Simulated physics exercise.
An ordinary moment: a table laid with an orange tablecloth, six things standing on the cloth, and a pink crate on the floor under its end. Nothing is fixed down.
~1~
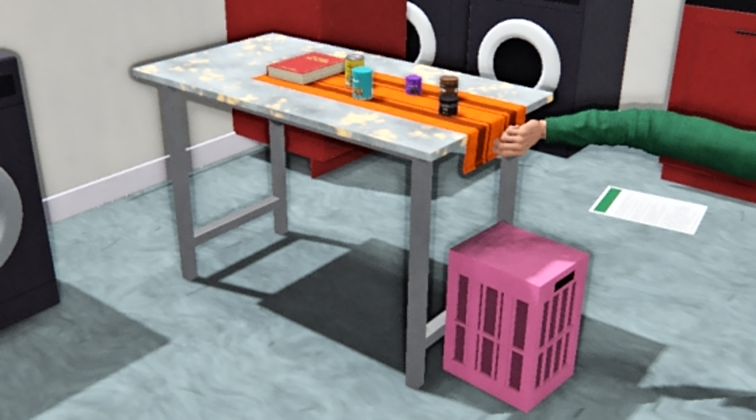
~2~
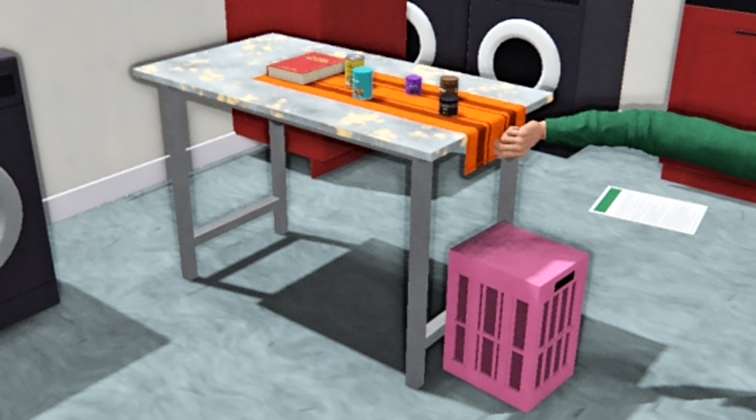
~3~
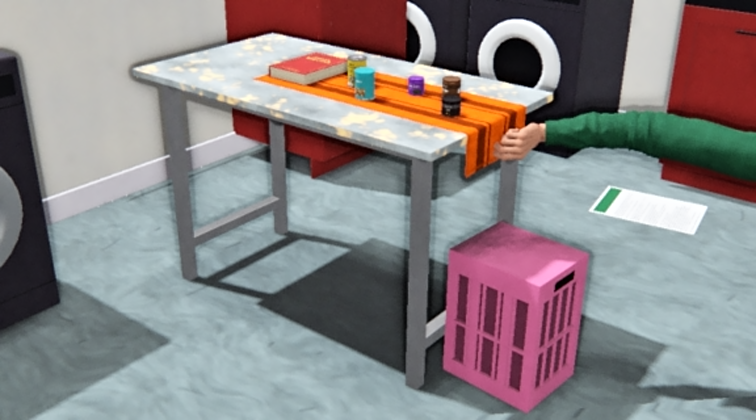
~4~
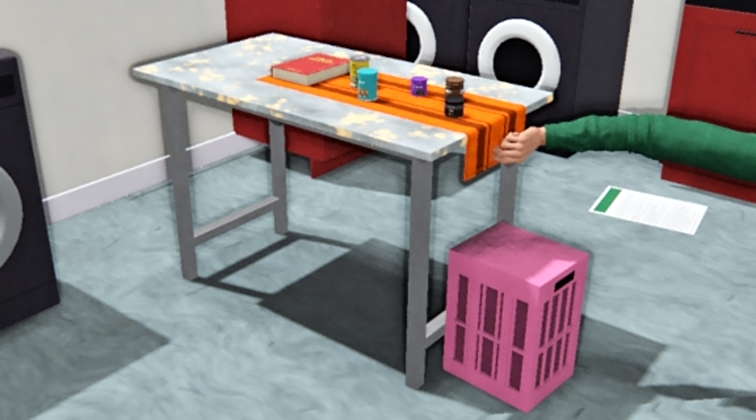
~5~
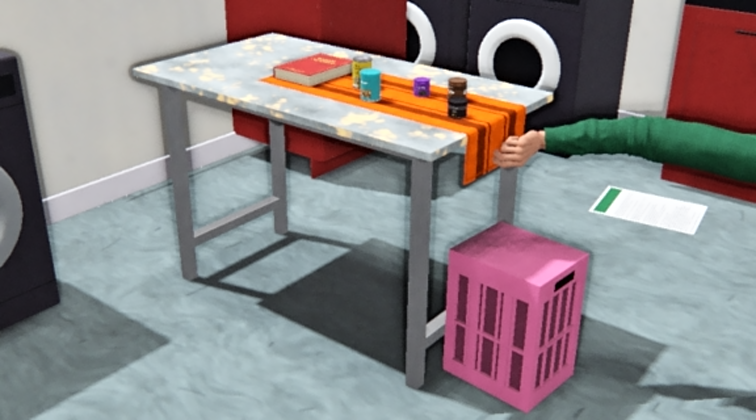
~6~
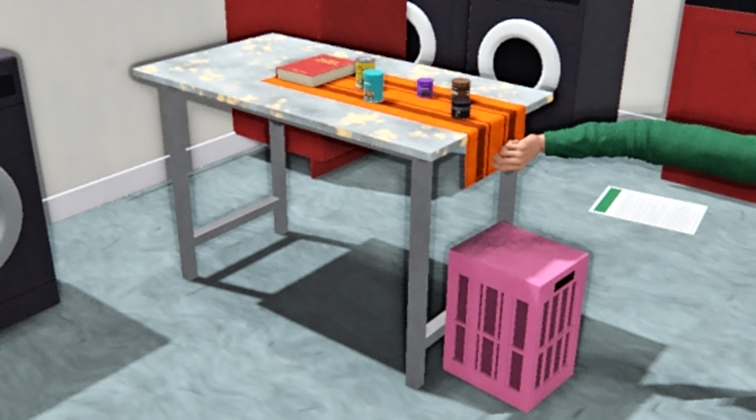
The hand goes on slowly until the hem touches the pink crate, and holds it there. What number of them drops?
The count of fallen things is two.
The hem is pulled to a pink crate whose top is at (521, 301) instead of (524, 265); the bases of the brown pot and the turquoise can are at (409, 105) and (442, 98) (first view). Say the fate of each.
The brown pot is carried off; the turquoise can tumbles off.
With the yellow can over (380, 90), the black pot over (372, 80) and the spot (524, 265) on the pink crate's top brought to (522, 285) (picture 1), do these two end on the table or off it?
The yellow can survives, the black pot survives.
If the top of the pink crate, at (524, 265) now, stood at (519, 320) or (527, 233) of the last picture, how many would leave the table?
It would be 4 and 1.
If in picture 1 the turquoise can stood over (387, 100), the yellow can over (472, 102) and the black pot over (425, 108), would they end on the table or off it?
The turquoise can keeps its place on top, the yellow can goes over, the black pot goes over.
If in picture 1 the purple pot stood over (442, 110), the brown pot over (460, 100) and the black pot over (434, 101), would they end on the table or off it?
The purple pot comes down; the brown pot is carried off; the black pot is carried off.
Soon after, hem near (493, 202); all still up.
After that, hem on the crate; black pot and brown pot gone.
In the end, hem on the crate; black pot and brown pot gone. It carries off two.
